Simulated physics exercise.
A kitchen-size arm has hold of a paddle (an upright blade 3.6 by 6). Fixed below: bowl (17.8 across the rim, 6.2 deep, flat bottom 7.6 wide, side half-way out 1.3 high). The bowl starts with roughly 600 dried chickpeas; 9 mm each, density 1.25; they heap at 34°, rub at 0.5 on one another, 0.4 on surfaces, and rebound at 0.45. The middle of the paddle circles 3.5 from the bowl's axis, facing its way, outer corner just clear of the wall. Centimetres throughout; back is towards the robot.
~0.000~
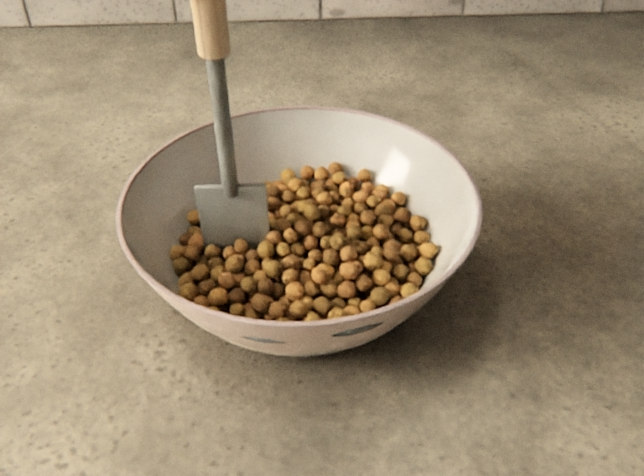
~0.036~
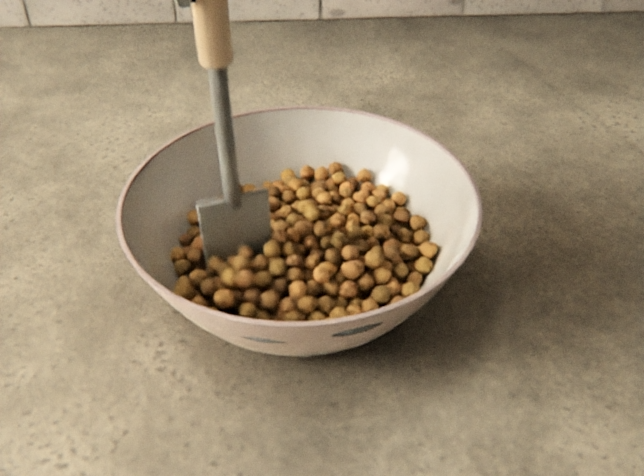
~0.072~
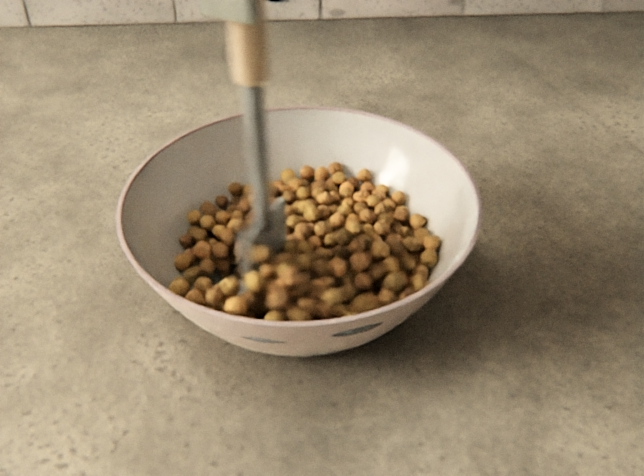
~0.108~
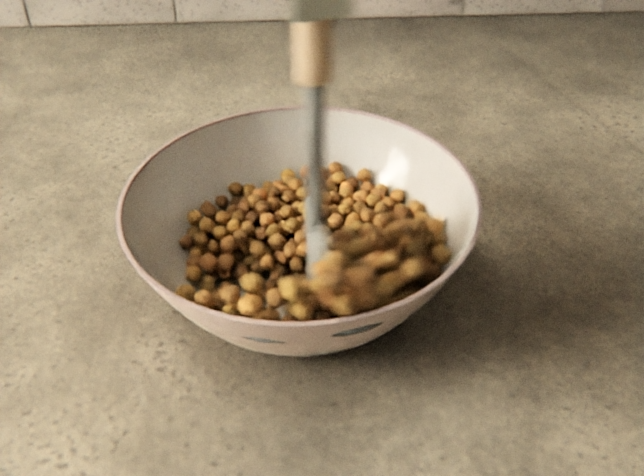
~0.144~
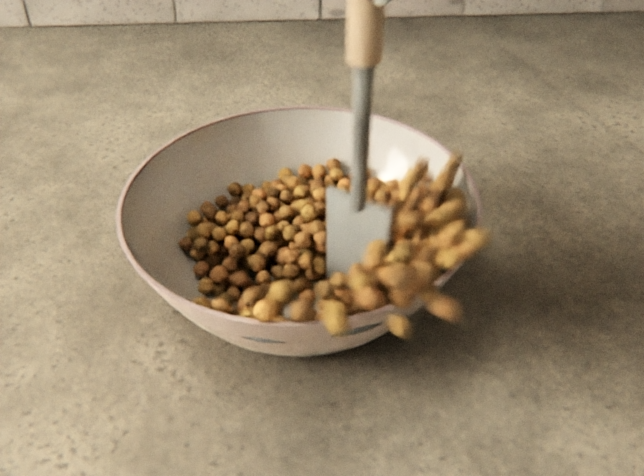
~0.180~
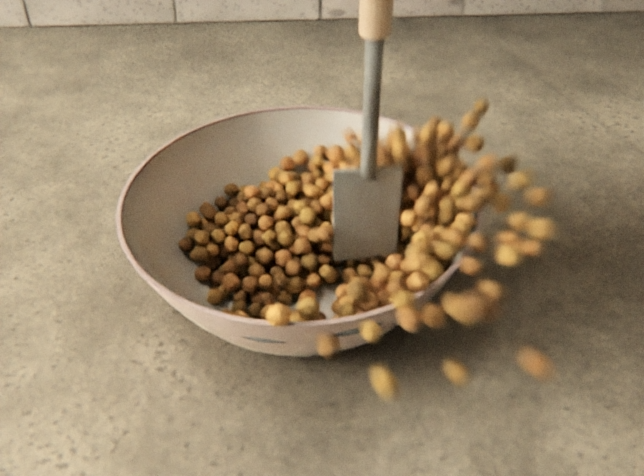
Chickpeas fly over the right rim as a paddle sweeps rightward through the bowl.
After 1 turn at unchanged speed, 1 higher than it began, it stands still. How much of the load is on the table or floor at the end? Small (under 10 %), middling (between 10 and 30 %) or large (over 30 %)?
Share on the table or floor: Middling (between 10 and 30 %).
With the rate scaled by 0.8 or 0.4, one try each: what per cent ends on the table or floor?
Some 10 and 0 per cent.
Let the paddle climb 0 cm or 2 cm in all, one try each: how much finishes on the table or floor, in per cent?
About 30 and 15 per cent.
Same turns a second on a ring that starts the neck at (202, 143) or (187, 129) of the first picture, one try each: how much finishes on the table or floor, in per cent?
About 25 and 15 per cent.
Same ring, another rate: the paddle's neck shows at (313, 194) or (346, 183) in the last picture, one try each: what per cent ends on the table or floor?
About 0 and 5 per cent.
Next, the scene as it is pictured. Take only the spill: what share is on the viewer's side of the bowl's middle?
Some 30 per cent.
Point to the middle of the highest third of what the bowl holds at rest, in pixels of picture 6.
At about (236, 266).
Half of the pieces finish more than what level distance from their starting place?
Roughly 6 cm.
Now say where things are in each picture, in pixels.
The first frame shows paddle neck at (227, 160), 0° round; upper third of the load around (306, 239), from x 180 to 430, top at y 170; 595 in the bowl.
The second frame shows paddle neck at (230, 171), 19° round; upper third of the load around (304, 246), from x 180 to 430, top at y 170.
The third frame shows paddle neck at (261, 192), 60° round; upper third of the load around (312, 263), from x 180 to 430, top at y 170.
The fourth frame shows paddle neck at (316, 193), 101° round; upper third of the load around (354, 269), from x 185 to 440, top at y 170.
The fifth frame shows paddle neck at (360, 173), 143° round; upper third of the load around (400, 241), from x 185 to 475, top at y 160; 587 in the bowl, 8 in flight or on the tool.
The sixth frame shows paddle neck at (370, 143), 184° round; upper third of the load around (419, 196), from x 185 to 540, top at y 105; 568 in the bowl, 27 in flight or on the tool.
By 0.23 s, 245° round, highest piece 11 above the table; 532 in the bowl, 6 on the table or floor, 57 in flight or on the tool.
By 0.29 s, 306° round, highest piece 11 above the table; 504 in the bowl, 27 on the table or floor, 64 in flight or on the tool.
By 0.51 s, 0° round, highest piece 7 above the table; 467 in the bowl, 128 on the table or floor.
By 1.21 s, 0° round, highest piece 5 above the table; 467 in the bowl, 128 on the table or floor.
Final count, 467 in the bowl, 128 on the table or floor. That is 22 % on the table or floor.
